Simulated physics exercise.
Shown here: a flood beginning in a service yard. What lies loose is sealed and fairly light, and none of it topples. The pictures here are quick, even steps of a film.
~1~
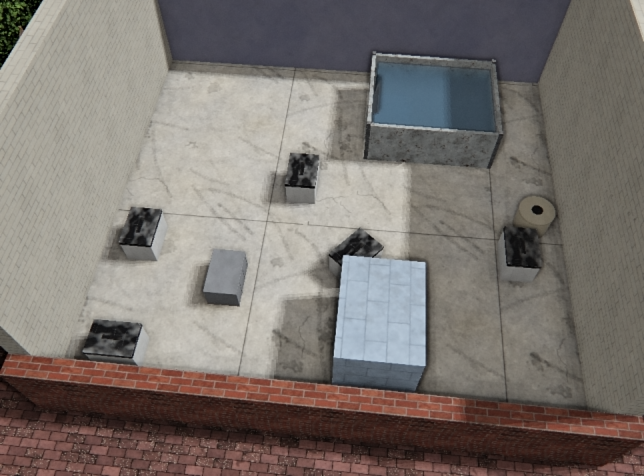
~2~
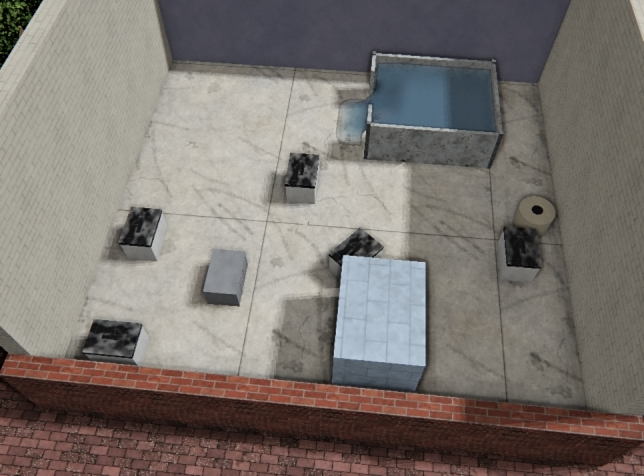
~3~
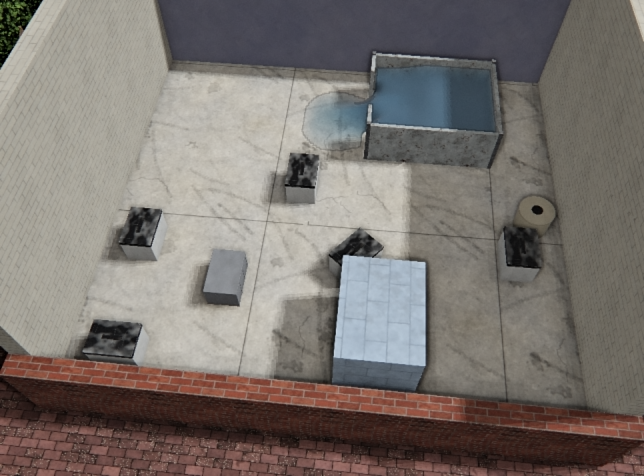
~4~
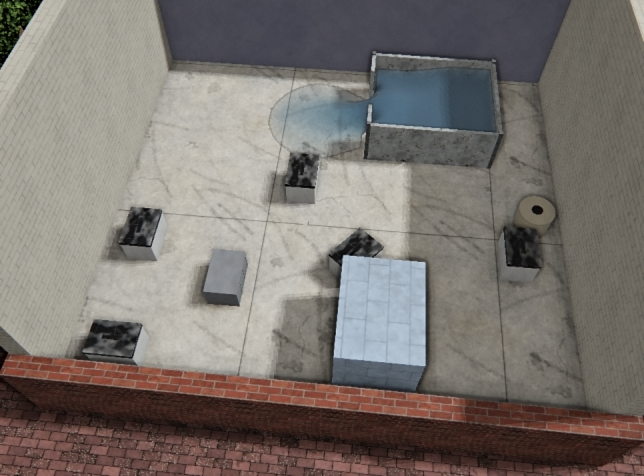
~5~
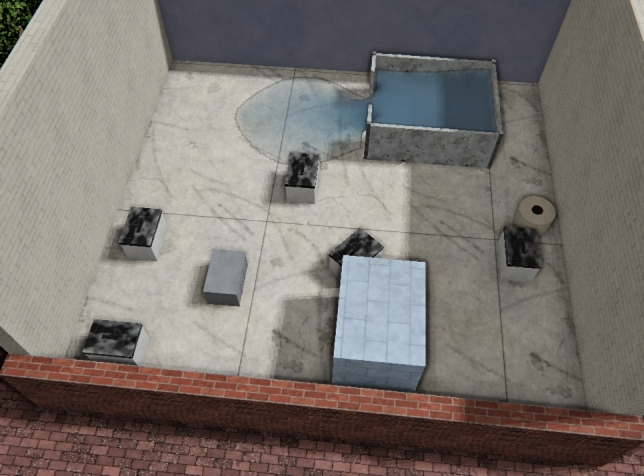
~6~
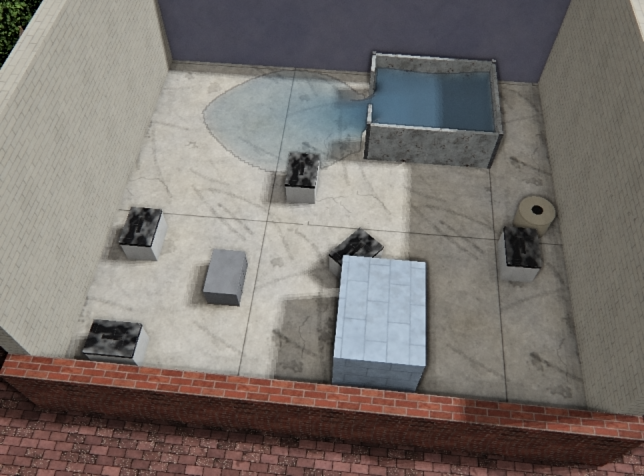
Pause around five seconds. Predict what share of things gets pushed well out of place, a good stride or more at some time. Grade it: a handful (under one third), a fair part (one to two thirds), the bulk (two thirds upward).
A handful.
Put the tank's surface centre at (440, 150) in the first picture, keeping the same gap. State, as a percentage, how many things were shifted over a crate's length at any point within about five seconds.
Roughly 40 per cent.
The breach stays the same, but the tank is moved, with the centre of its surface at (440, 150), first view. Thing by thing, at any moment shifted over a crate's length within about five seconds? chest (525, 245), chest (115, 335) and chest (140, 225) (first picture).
In order: Remained close by, went well off, went well off.
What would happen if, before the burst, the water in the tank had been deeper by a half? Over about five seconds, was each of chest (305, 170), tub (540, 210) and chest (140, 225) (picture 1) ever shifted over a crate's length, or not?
As asked: Fell short, fell short, went the distance.
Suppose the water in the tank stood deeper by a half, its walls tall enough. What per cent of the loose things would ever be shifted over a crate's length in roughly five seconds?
About 40 %.
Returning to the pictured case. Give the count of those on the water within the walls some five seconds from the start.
The answer is 1.
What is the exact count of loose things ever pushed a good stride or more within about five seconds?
Count: 2.
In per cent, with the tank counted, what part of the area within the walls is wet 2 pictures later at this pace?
Estimate: Near 30 %.
A moment on, 0 of 7 are well off their spots; 0 afloat.
Next, 0 of 7 are well off their spots; 0 afloat.
Later, 1 of 7 are well off their spots; 0 afloat.
In the end, 2 of 7 are well off their spots, and 2 have been at some point; 1 afloat.
